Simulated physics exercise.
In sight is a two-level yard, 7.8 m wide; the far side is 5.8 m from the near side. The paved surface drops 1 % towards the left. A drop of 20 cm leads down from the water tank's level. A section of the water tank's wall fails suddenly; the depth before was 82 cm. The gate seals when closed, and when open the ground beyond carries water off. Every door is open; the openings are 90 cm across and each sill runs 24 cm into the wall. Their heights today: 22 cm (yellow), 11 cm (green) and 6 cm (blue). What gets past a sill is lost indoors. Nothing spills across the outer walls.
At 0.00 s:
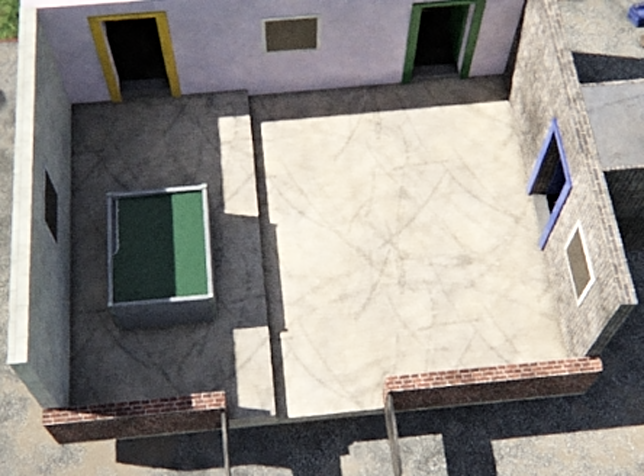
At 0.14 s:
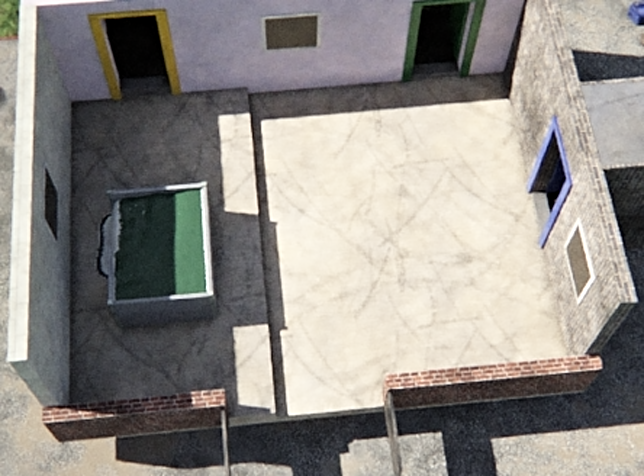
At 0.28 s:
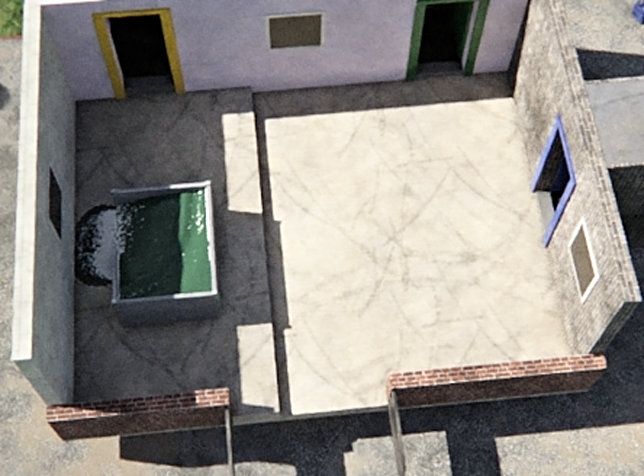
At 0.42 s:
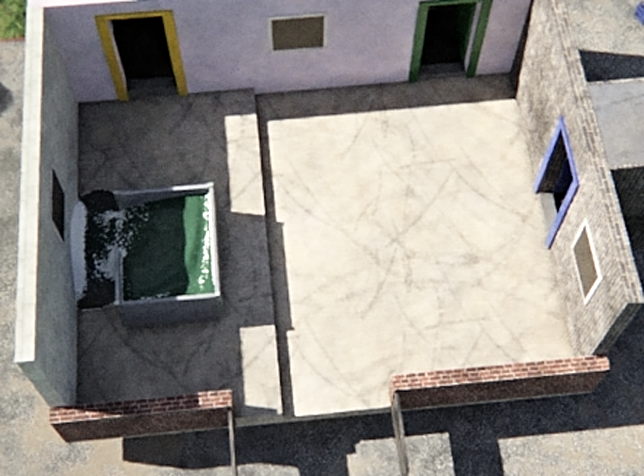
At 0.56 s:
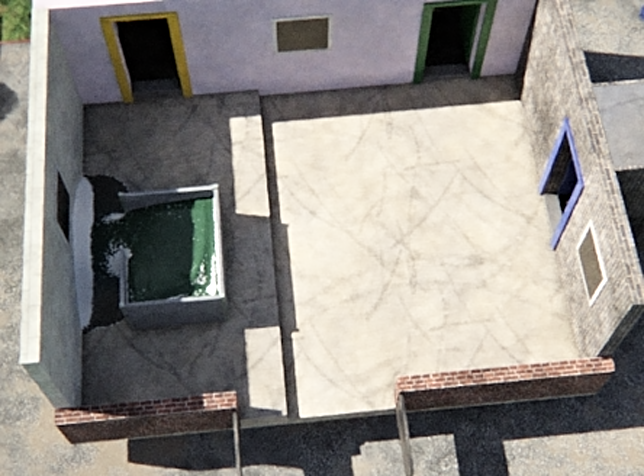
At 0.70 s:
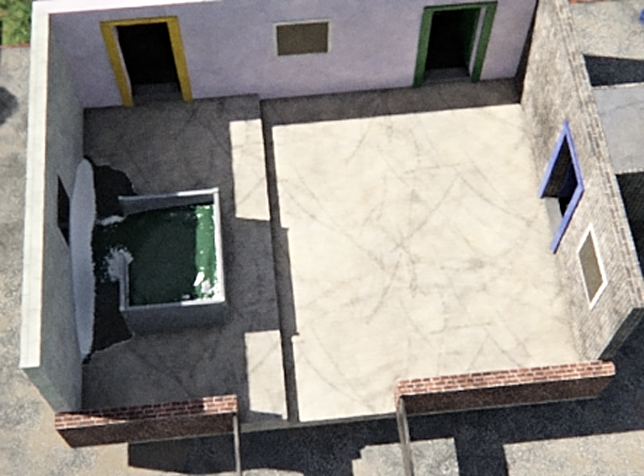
Dark green water poured out through the left side of a raised tank in a walled yard, foaming as it reached the nearby wall and spread along its base toward the yellow door.
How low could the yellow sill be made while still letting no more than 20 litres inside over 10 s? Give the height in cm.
Some 20 cm above the ground.
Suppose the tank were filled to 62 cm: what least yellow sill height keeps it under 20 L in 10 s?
Then roughly 14.0 cm.
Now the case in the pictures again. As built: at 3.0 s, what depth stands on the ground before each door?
Depths in cm: Yellow 20, green 0, blue 0.
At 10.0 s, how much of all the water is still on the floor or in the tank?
Some 94 per cent remains.
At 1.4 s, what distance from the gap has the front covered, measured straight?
About 3.0 m.
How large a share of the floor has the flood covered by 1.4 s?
Some 15 per cent of it.
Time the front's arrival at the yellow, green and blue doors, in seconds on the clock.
Arrival: Yellow 1.3 s, green 3.4 s, blue 5.5 s.
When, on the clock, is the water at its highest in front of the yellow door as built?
Near 2.0 s.
After 1.4 s water covers 15 % of the floor, deepest (56 cm) near (83, 254); 21 cm at the yellow door, 0 litres in over its 22 cm sill.
After 3.0 s water covers 40 % of the floor, deepest (30 cm) near (83, 254); 20 cm at the yellow door, 10 litres in over its 22 cm sill.
After 10.0 s water covers 100 % of the floor, deepest (9 cm) near (571, 335); 5 cm at the yellow door, 11 litres in over its 22 cm sill.
At the yellow door as built, the water arrived by 1.3 s and peaked near 27 cm at 2.0 s.
With a sill of 16.5 cm, 40 litres would have come in within the 10 s; with 22 cm, 11 litres. So under 20 litres takes about 20 cm.
